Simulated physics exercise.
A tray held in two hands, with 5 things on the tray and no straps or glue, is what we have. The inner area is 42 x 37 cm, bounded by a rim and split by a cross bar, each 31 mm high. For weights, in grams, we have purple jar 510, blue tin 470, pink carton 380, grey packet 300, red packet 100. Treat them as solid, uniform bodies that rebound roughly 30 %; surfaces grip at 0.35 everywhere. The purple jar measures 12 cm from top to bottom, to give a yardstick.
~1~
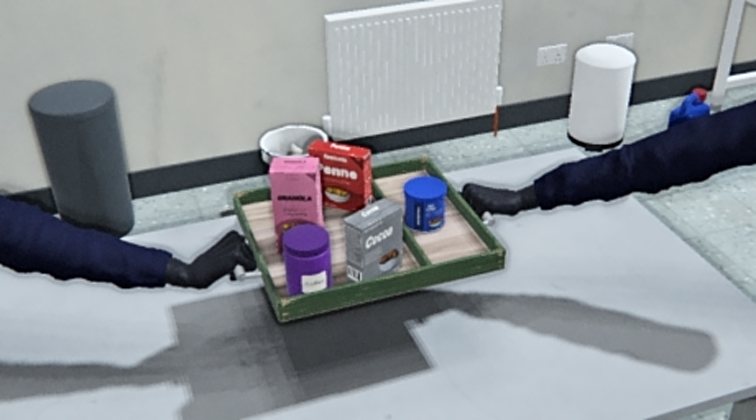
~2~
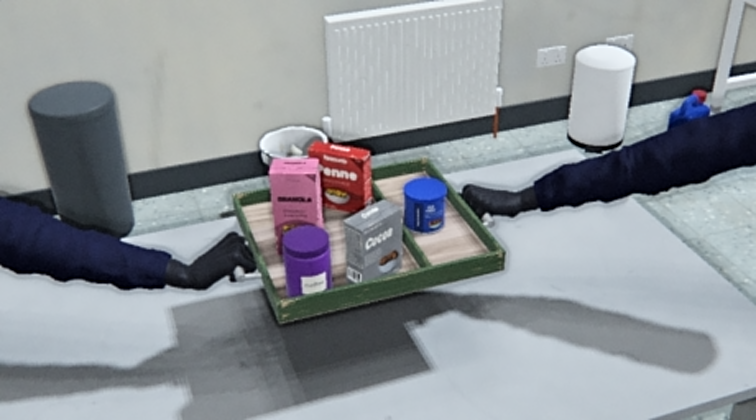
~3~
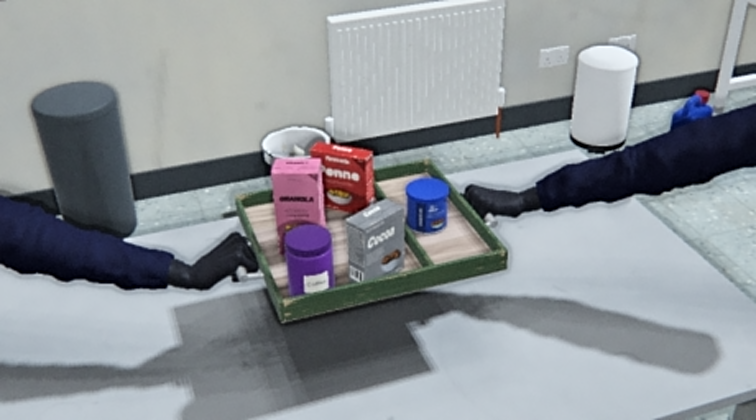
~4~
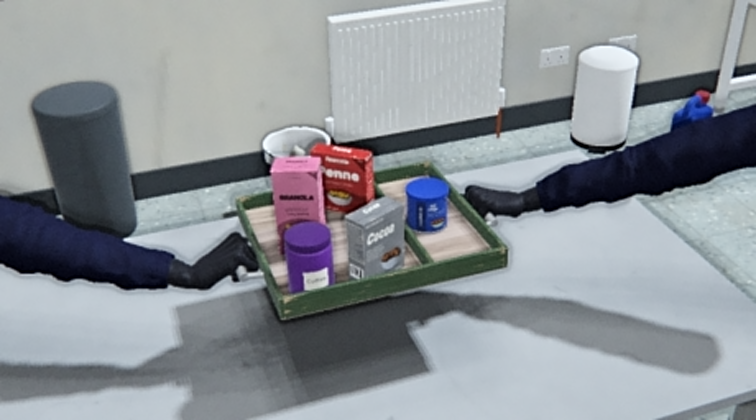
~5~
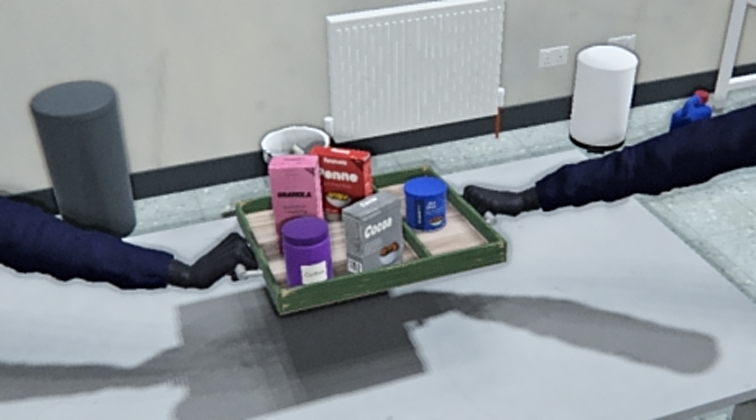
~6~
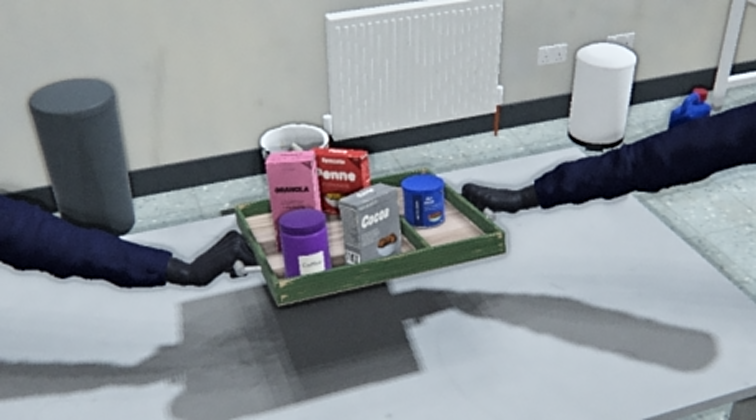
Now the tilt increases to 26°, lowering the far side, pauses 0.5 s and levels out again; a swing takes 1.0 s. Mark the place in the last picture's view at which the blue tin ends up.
(398, 169).
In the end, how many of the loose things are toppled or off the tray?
It comes to 3.
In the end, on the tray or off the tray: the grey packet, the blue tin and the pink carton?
Afterwards, the grey packet leaves its support, the blue tin stays on its support, and the pink carton leaves its support.
Then, 0.70 s after the last picture, tray tilted 26°, far edge down; red packet now off the tray; blue tin slid 10 cm near (405, 196); pink carton tipped 64° from how it sat.
Then, 1.00 s after the last picture, tray tilted 26°, far edge down; pink carton now off the tray; blue tin slid 15 cm near (398, 194); grey packet tipped 21° from how it sat.
Then, 1.50 s after the last picture, tray tilted 16°, far edge down; grey packet now off the tray; blue tin slid 15 cm near (397, 183); purple jar slid 29 cm.
At rest, off the tray, pink carton, grey packet and red packet; not toppled but over 5 cm from the start, purple jar and blue tin. Seen from the same camera at the end, blue tin near (398, 169).
